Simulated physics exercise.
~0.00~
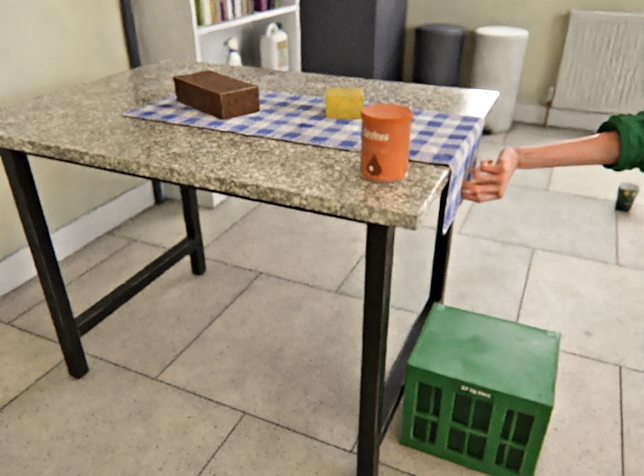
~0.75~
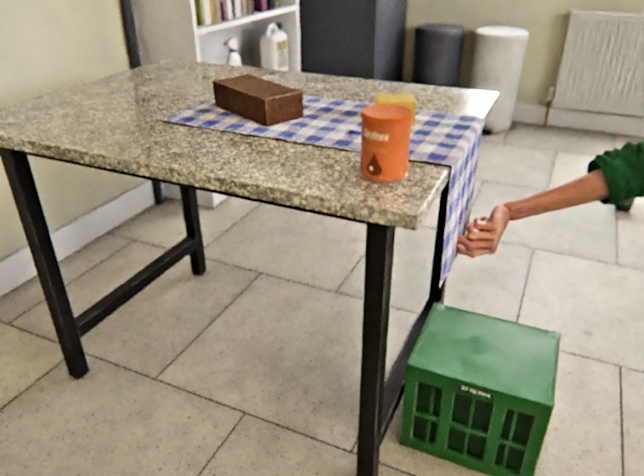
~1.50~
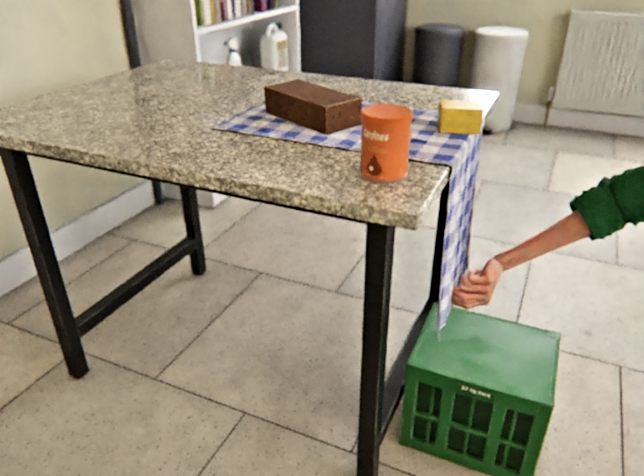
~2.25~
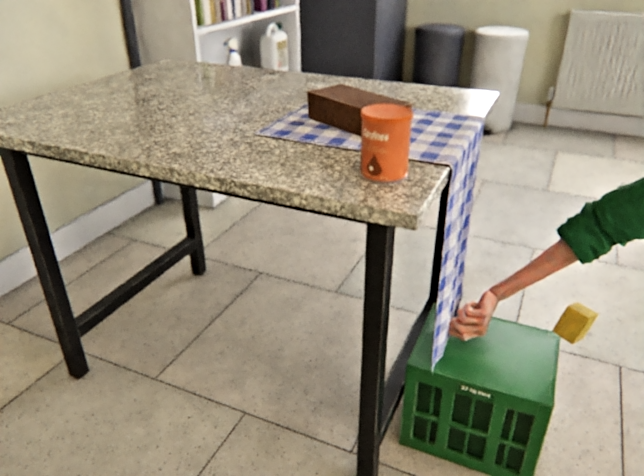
A hand pulls a checked runner down, and the yellow block drops off the table.
